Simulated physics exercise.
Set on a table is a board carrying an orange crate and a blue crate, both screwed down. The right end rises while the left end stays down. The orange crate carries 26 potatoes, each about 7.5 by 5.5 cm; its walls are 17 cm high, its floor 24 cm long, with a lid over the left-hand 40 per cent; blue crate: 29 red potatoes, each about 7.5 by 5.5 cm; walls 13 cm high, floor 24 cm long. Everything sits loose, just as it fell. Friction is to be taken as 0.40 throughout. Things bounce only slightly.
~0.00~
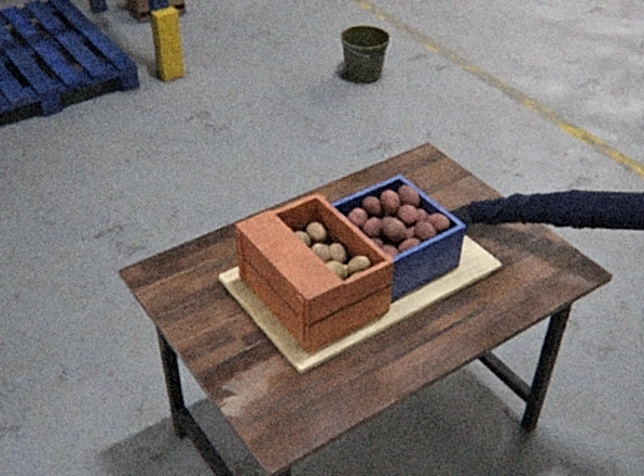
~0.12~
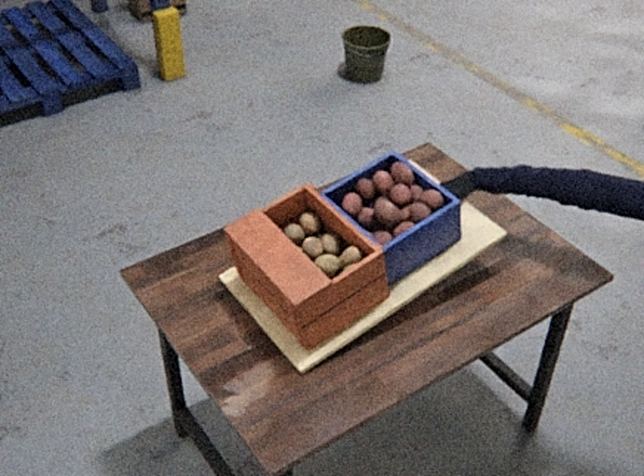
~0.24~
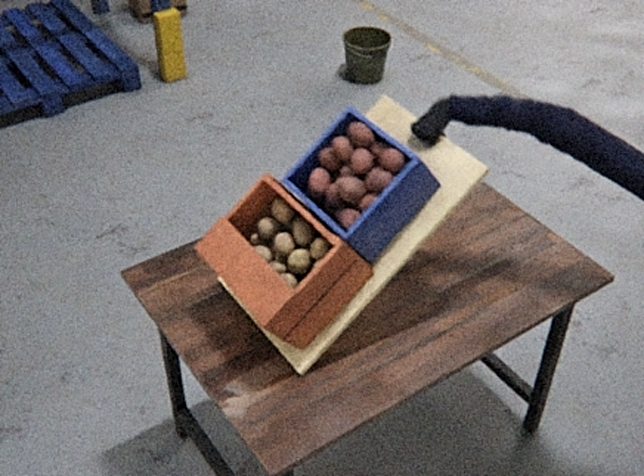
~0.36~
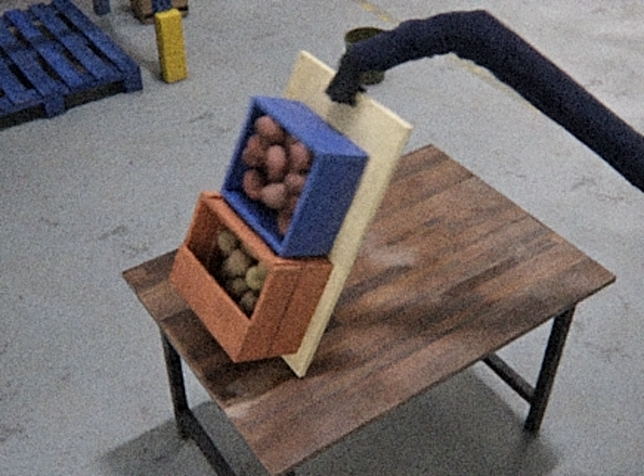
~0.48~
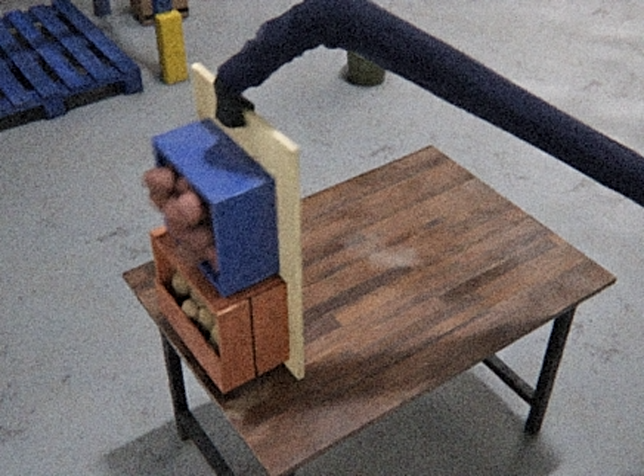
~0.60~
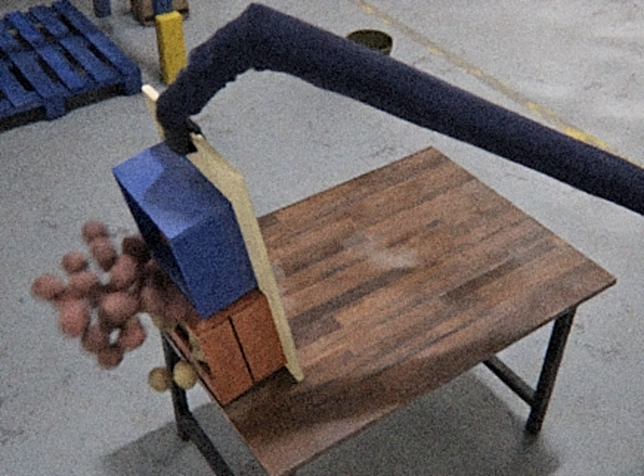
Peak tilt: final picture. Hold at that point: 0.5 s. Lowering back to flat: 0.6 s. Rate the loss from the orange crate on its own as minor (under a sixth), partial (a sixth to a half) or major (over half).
Partial - a sixth to a half.
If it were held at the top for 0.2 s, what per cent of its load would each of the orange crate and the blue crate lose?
Orange crate 30%, blue crate 100%.
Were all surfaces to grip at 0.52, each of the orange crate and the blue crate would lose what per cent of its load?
Orange crate 20, blue crate 100 per cent.
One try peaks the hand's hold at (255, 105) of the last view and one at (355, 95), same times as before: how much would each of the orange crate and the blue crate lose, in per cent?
Loss per try - orange crate 10 / 0 percent, blue crate 90 / 30 percent.
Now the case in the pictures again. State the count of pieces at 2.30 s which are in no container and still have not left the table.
Roughly 0 of them.
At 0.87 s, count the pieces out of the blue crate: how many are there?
About: Blue crate 25.
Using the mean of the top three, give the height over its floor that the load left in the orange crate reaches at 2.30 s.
Some 11 cm.
After 0.87 s, tilt 101°; orange crate 18 in, 8 out and blue crate 4 in, 25 out.
After 1.21 s, tilt 92°; orange crate 18 in, 8 out and blue crate 2 in, 27 out.
After 1.69 s, tilt 0°; orange crate 18 in, 8 out and blue crate 0 in, 29 out.
When it is over (at 2.30 s), orange crate 18 in, 8 out and blue crate 0 in, 29 out. Asked share, 8 of 26, 31 per cent.
